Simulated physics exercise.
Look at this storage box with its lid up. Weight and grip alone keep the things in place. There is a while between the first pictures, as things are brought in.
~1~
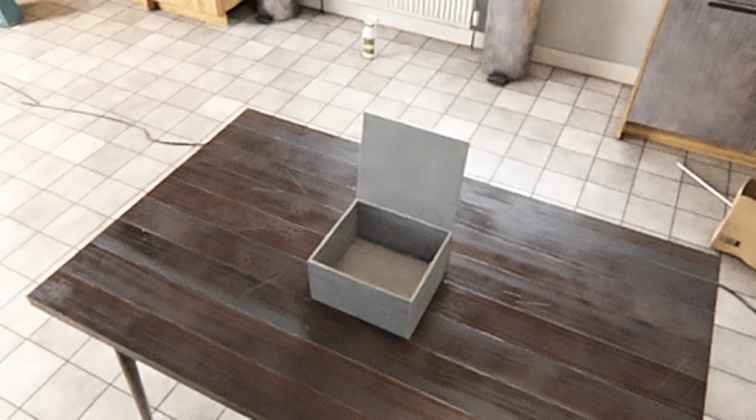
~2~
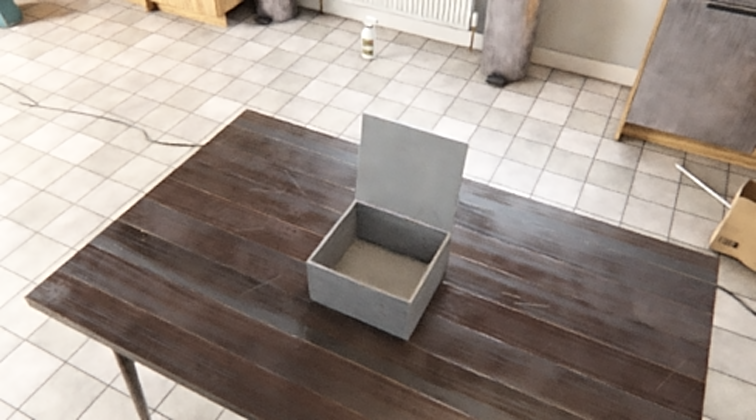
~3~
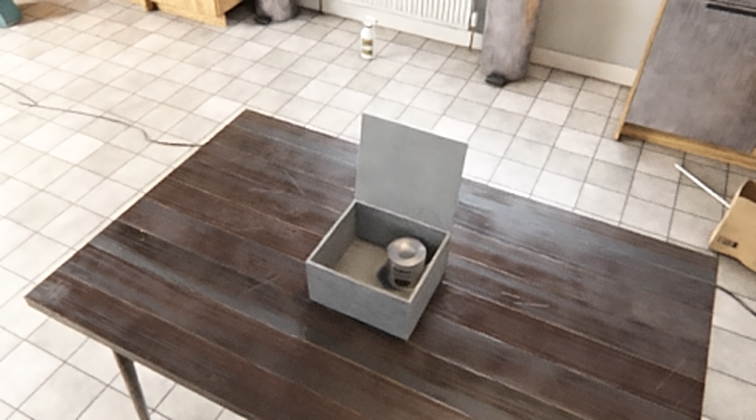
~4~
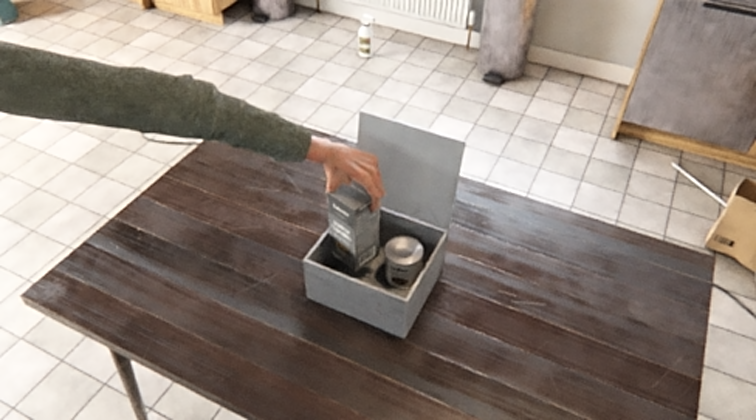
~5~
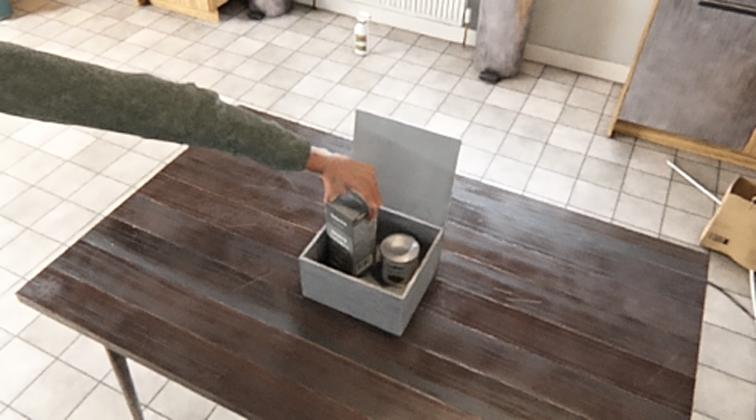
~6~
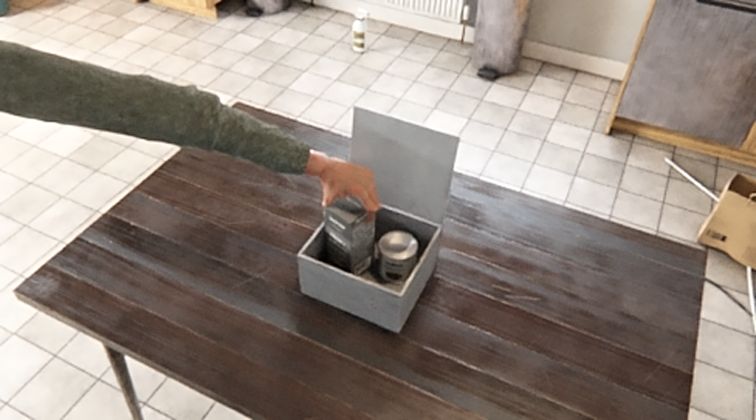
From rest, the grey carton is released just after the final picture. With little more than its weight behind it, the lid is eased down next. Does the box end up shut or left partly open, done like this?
It ends up partly open.
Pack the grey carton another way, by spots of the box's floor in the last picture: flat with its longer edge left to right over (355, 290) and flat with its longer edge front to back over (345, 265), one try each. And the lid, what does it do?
With the first packing the lid lowers fully; with the second it lowers fully.
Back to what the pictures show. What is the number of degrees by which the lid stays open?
I'd say roughly 50 degrees above the rim.
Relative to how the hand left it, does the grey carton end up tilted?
As it turns out, it keeps its original angle.
Then, 1.30 s after the last picture, lid 80° above the rim.
Then, 1.70 s after the last picture, lid 53° above the rim.
At rest, lid 49° above the rim; both in place. Seen from the same camera at the end, grey carton near (347, 237).
